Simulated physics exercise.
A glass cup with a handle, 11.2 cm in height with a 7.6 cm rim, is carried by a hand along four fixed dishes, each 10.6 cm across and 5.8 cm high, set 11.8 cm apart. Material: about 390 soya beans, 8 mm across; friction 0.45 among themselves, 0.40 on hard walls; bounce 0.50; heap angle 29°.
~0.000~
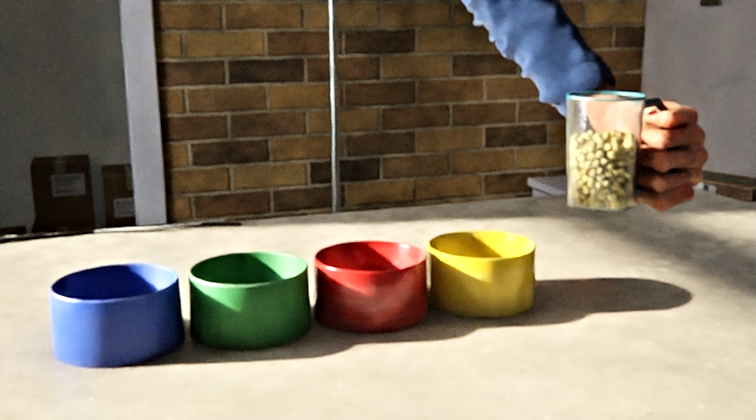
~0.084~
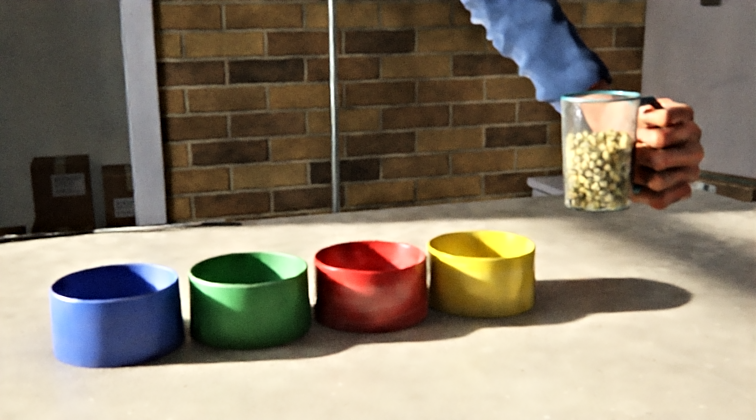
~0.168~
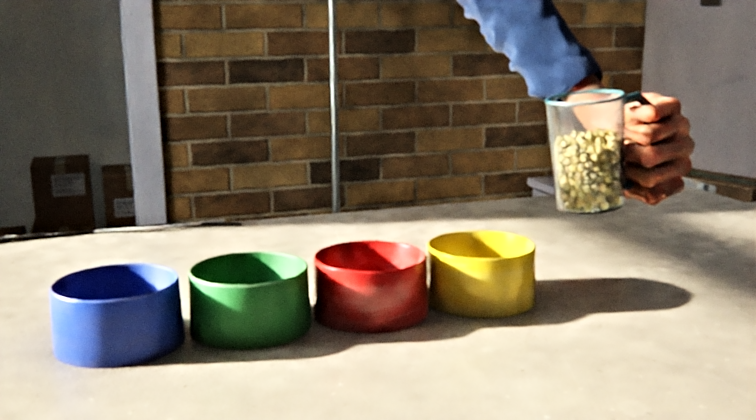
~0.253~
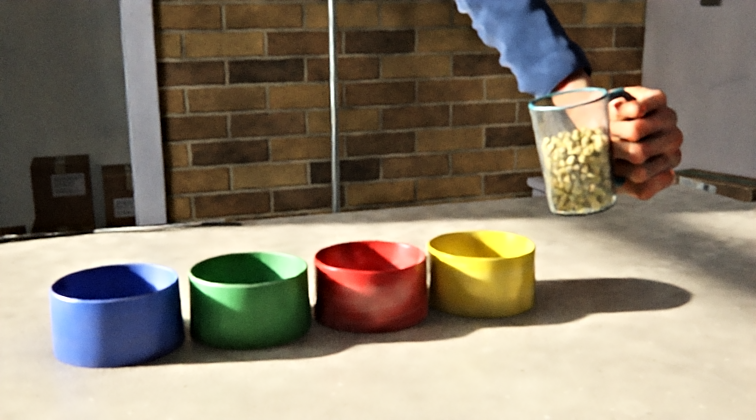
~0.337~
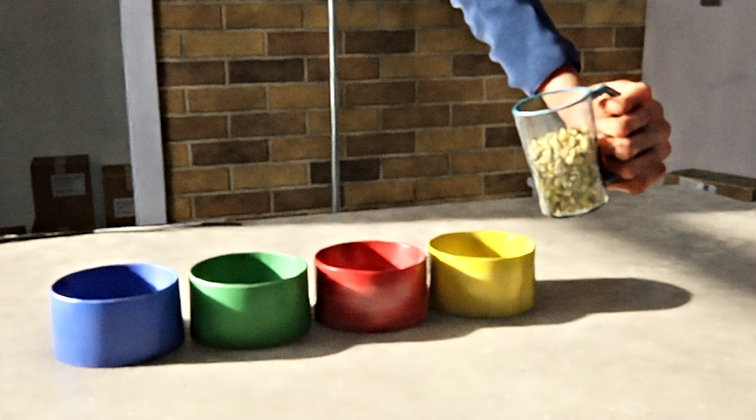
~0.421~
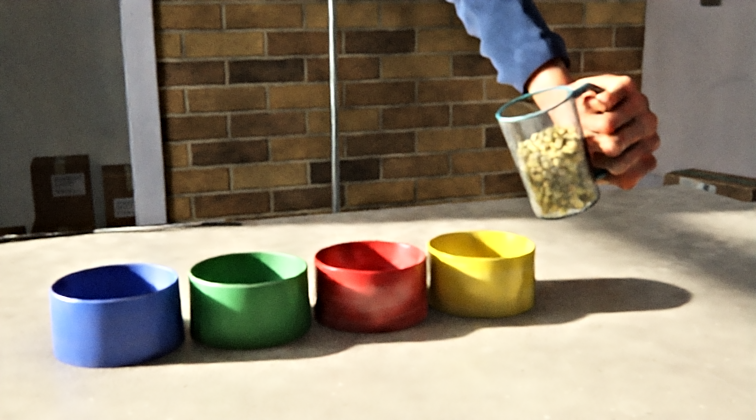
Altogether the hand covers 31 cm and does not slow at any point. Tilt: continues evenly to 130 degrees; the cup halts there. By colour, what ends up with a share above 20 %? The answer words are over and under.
Red dish: Under. Blue dish: Under. Green dish: Over. Yellow dish: Under. Counter: Under.
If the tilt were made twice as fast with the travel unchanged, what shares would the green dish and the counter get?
I'd expect green to end at 0 and the counter at 0.
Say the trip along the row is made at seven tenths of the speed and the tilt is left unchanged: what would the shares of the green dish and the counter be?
The shares would then be green 10 and counter 20.
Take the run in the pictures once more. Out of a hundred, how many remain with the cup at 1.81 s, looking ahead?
Roughly 90 per cent, give or take.
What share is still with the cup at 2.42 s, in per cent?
It comes out close to 0 per cent.
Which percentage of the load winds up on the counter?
Roughly 0 percent.
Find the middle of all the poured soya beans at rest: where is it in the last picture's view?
Somewhere around (245, 304) in the final frame.
Then, at 1.25 s, tilt 72 degrees; cup holds 100 %.
After 1.81 s, tilt 106 degrees; cup holds 90 %, green 10 %.
Then, at 2.42 s, tilt 130 degrees; cup holds 0 %, green 100 %.
At rest (2.9 s), red 0 %, blue 0 %, green 100 %, yellow 0 %, counter 0 %.
